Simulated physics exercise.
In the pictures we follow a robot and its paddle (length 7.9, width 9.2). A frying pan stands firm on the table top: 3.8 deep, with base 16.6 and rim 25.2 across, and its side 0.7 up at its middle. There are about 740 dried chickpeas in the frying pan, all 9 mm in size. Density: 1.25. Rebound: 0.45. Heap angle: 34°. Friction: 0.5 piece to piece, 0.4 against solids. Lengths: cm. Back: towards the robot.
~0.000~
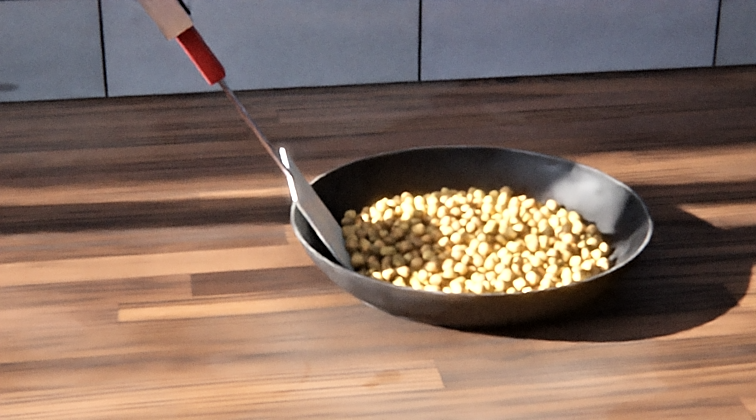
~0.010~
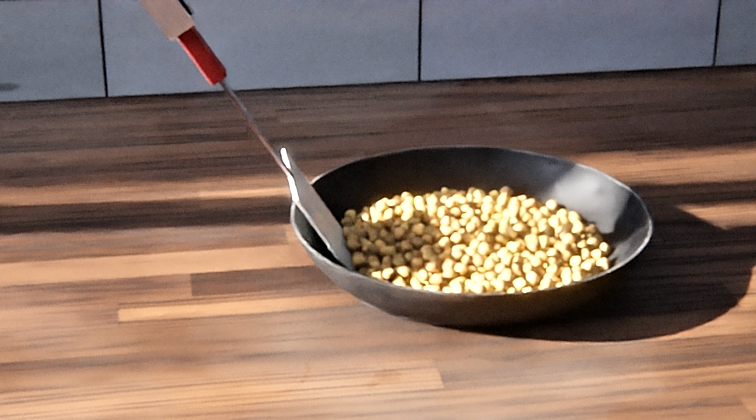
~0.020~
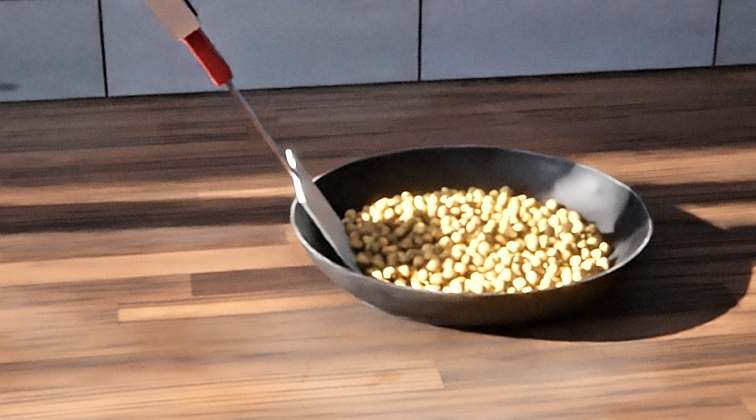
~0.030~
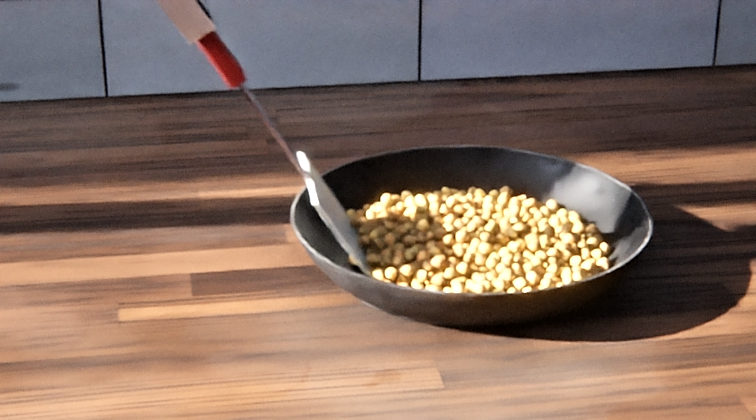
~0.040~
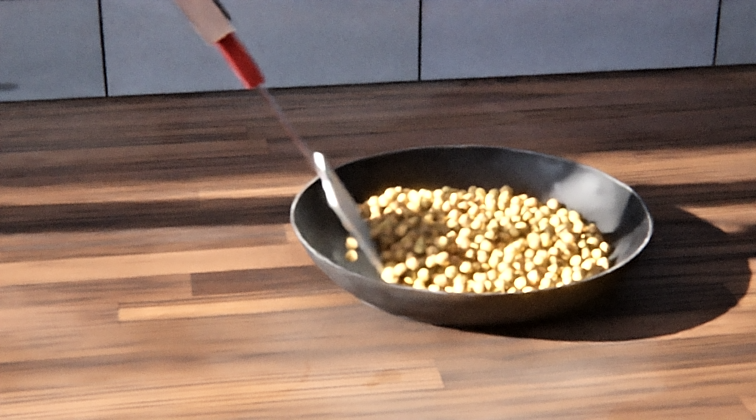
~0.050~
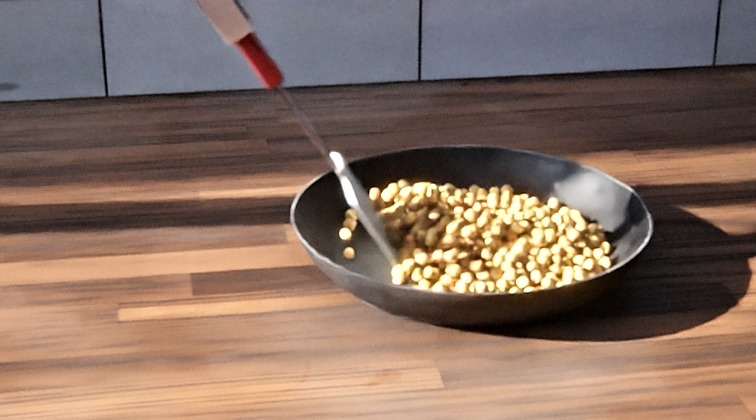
A paddle with a red handle pushes chickpeas to the right in a dark frying pan.
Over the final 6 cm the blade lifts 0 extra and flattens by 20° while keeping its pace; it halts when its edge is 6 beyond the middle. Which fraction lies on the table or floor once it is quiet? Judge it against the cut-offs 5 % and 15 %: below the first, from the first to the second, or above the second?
From 5 to 15 %.
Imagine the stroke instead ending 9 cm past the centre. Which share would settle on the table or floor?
With that change, I'd expect about 25 per cent.
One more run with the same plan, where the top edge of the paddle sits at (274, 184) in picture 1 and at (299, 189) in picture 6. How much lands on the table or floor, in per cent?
Some 0 percent ends up on the table or floor.
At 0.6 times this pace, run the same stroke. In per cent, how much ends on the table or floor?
I'd put it at about 5 per cent.
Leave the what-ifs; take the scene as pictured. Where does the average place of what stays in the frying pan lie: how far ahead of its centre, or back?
It sits near 5.0 centimetres ahead of centre.
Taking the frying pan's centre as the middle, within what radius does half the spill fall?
Roughly 20 cm from the middle.
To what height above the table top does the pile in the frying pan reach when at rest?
Close to 5.0 centimetres high.
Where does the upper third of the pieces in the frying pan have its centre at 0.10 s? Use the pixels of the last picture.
The middle sits at approx. (492, 220).
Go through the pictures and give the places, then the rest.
In the first picture, paddle top edge at (288, 174), sloping 58°; upper third of the load around (468, 241), from x 345 to 605, top at y 195; 744 in the frying pan.
In the second picture, paddle top edge at (289, 174), sloping 58°; upper third of the load around (468, 241), from x 345 to 605, top at y 195.
In the third picture, paddle top edge at (295, 175), sloping 58°; upper third of the load around (464, 240), from x 345 to 605, top at y 195.
In the fourth picture, paddle top edge at (308, 177), sloping 58°; upper third of the load around (452, 237), from x 350 to 605, top at y 195.
In the fifth picture, paddle top edge at (325, 178), sloping 58°; upper third of the load around (449, 234), from x 350 to 605, top at y 190.
In the sixth picture, paddle top edge at (343, 177), sloping 58°; upper third of the load around (451, 232), from x 345 to 610, top at y 185; 744 in the frying pan.
After 0.08 s, sloping 58°, highest piece 7 above the table; 744 in the frying pan.
After 0.10 s, sloping 52°, highest piece 8 above the table; 744 in the frying pan.
After 0.32 s, sloping 38°, highest piece 5 above the table; 673 in the frying pan, 69 on the table or floor, 2 on the blade or in flight.
After 1.37 s, sloping 38°, highest piece 5 above the table; 671 in the frying pan, 73 on the table or floor.
At rest, 671 in the frying pan, 73 on the table or floor. That is 10 % on the table or floor.
